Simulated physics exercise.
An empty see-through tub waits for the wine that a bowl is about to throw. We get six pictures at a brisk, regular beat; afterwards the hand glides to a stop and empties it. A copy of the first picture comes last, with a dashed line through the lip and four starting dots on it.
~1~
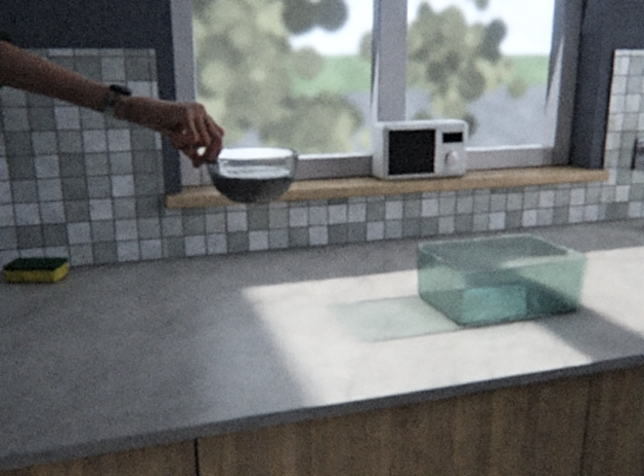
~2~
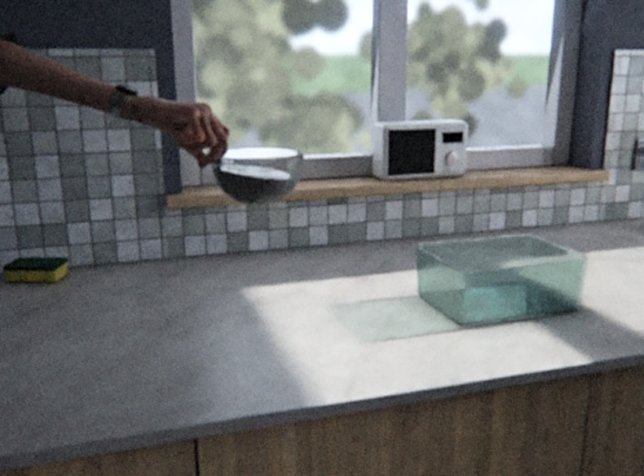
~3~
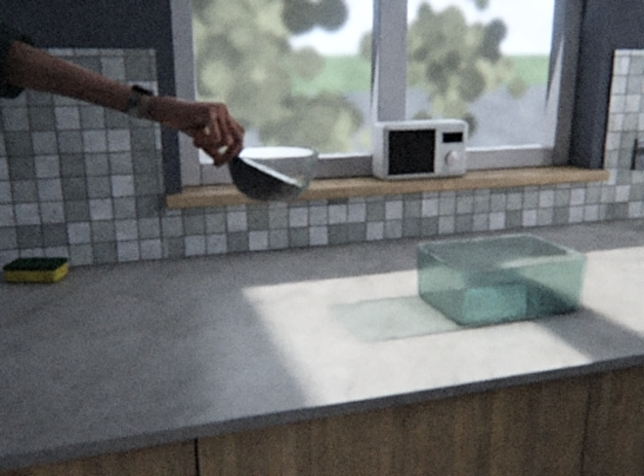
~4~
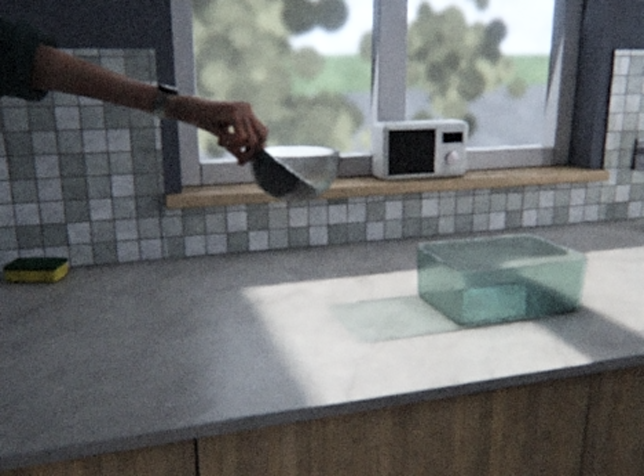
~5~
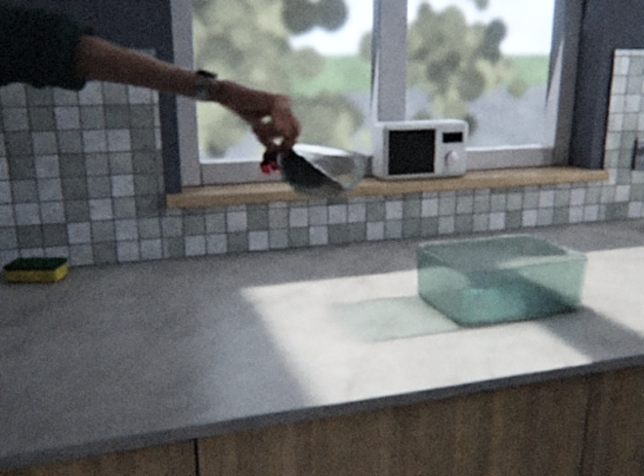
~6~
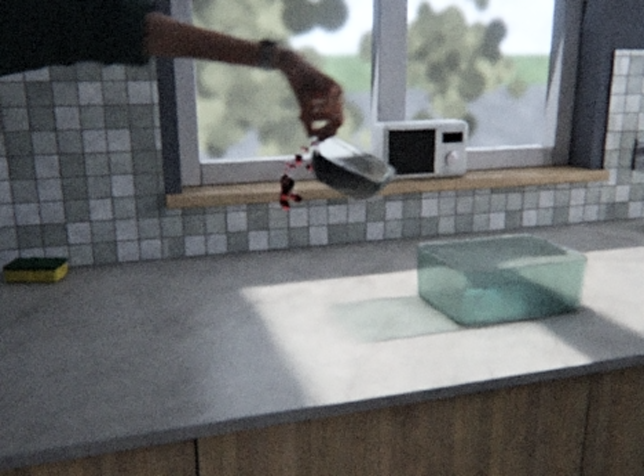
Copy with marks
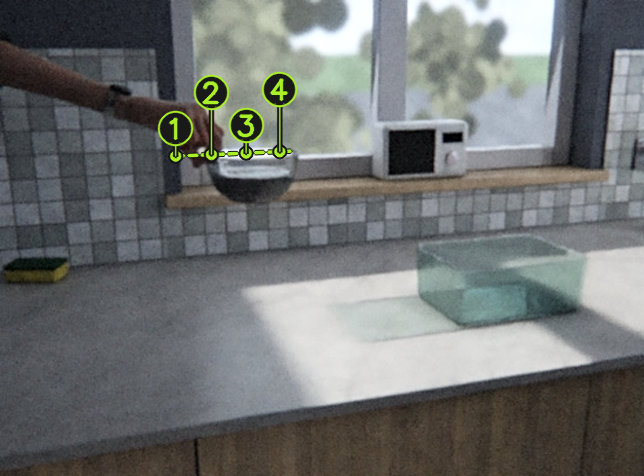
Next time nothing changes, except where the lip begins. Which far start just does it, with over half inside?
3.
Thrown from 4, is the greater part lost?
No.
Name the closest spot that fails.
It is 2.
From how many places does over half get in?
Two.
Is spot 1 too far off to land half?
Yes, that goes wrong.
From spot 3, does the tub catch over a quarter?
Yes.
On the marked copy, 1 at (175, 156); 2 at (211, 154); 3 at (246, 153); 4 at (279, 151).
If 1 is chosen, about 5 % lands in the tub, 90 % falls short and 5 % goes beside or beyond.
If 2 is chosen, about 35 % lands in the tub, 59 % falls short and 6 % goes beside or beyond.
If 3 is chosen, about 64 % lands in the tub, 22 % falls short and 14 % goes beside or beyond.
If 4 is chosen, about 71 % lands in the tub, 16 % falls short and 13 % goes beside or beyond.
